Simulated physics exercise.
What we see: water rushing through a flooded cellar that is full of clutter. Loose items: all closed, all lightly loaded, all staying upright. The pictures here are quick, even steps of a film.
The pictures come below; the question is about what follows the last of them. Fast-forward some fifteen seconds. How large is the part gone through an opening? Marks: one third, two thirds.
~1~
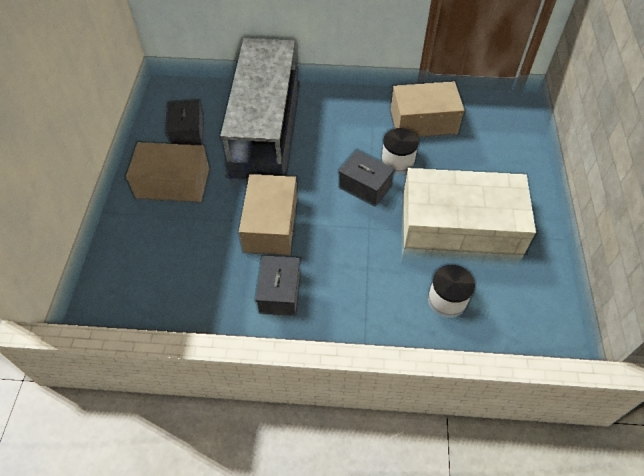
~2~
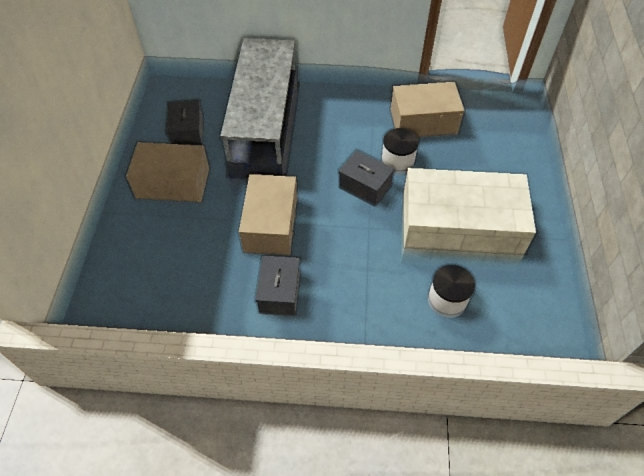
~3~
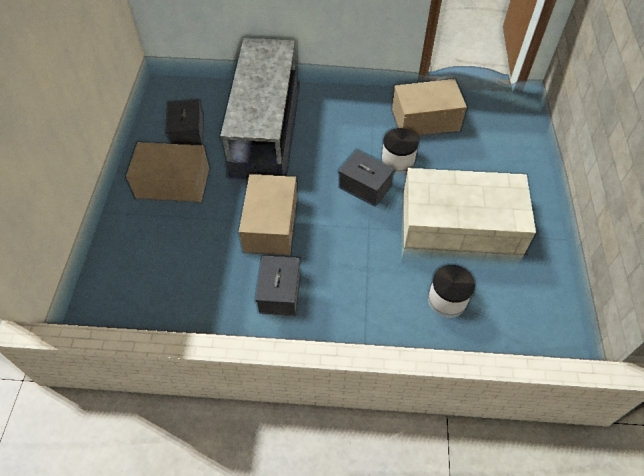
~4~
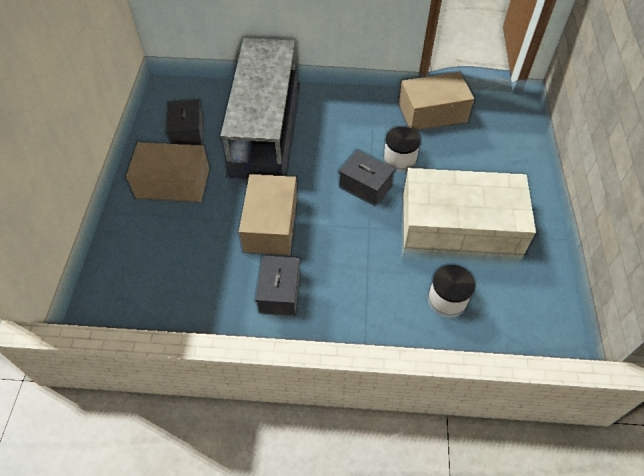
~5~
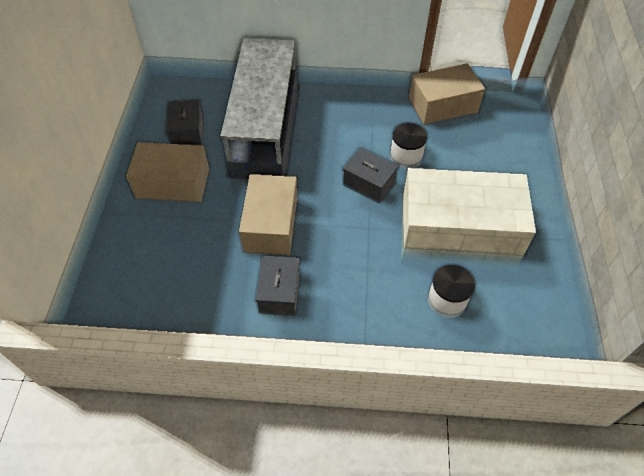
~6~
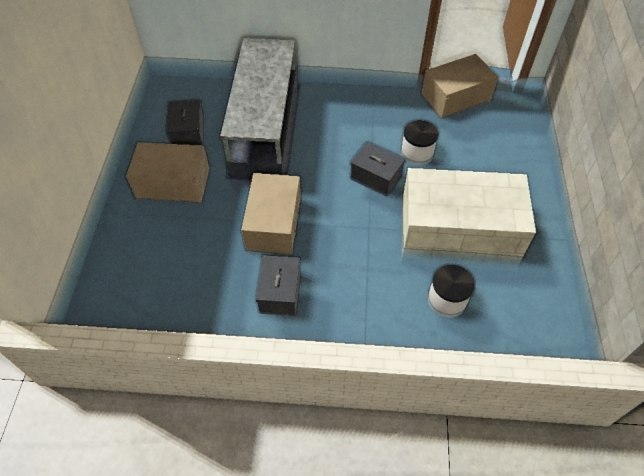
Fraction: One third to two thirds.
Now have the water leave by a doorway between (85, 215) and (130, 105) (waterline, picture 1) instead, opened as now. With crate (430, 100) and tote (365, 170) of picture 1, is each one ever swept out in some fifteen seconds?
Well, the first ends up in the room and the second ends up out of the room.
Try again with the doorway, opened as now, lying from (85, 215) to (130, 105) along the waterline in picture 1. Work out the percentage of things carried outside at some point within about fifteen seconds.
Close to 80 percent, more or less.
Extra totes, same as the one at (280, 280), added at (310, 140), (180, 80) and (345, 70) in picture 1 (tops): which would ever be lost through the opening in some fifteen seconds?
First copy escapes, second copy doesn't escape, third copy escapes.
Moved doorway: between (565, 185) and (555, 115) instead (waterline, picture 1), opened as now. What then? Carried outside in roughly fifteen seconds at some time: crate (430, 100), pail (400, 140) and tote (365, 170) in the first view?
Taking them in turn, the first is flushed away, the second is flushed away and the third is flushed away.
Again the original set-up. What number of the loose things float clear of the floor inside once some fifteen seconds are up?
In total, 5.
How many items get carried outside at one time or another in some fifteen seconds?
So that is 3.
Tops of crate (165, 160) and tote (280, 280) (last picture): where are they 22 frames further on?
Around (239, 200) for the first and around (377, 202) for the second.
A moment on, 1 of 8 are out; 7 afloat.
Next, 2 of 8 are out; 6 afloat.
Later, 3 of 8 are out; 5 afloat.
In the end, 3 of 8 are out; 5 afloat.
